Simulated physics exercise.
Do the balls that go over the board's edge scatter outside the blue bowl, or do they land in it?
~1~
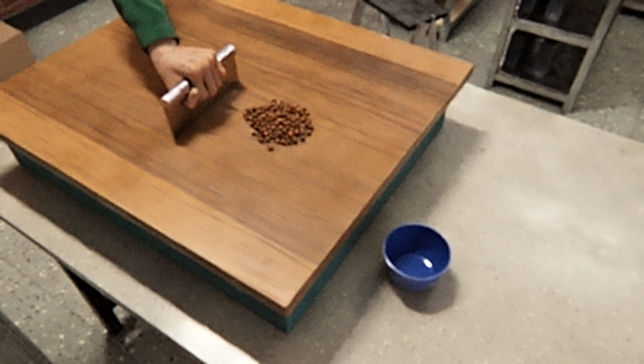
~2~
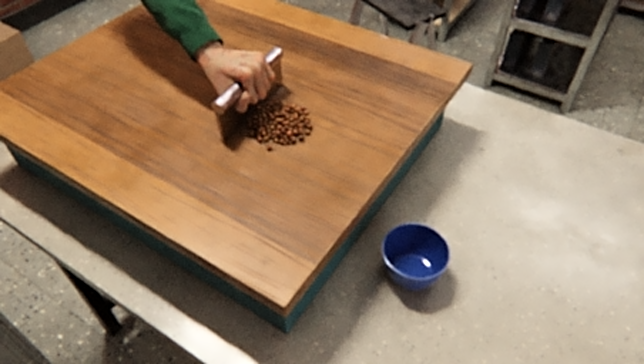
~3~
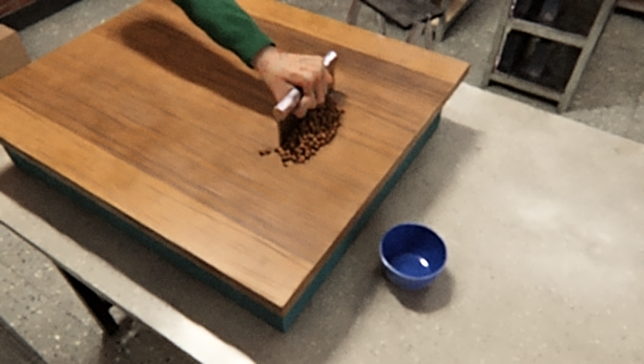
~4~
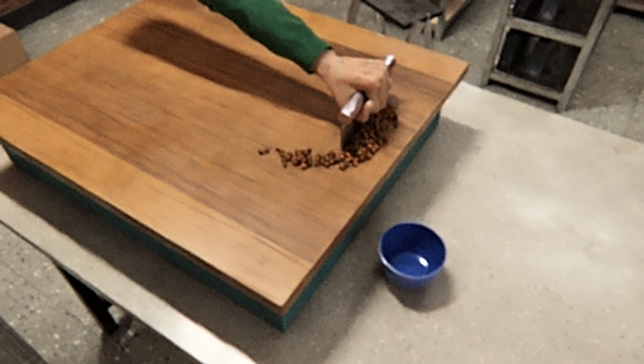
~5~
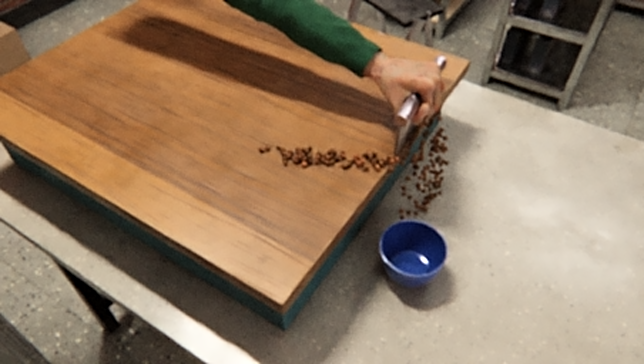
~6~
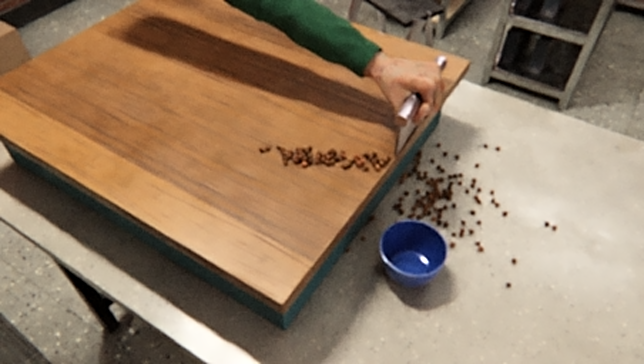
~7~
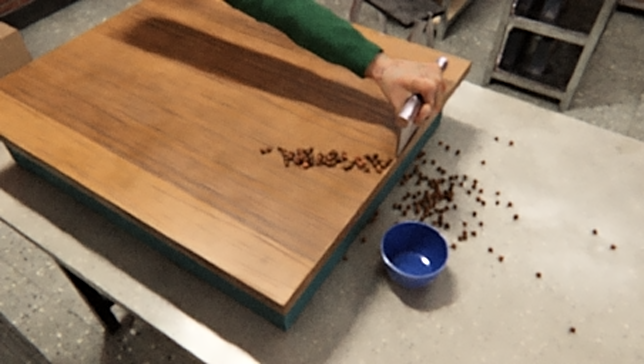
They scatter outside the blue bowl, across the grey surface around it. The bowl stays empty, and some of the balls are still on the board.
On a wooden board, a hand scrapes brown balls rightward, spilling many beside a blue bowl.
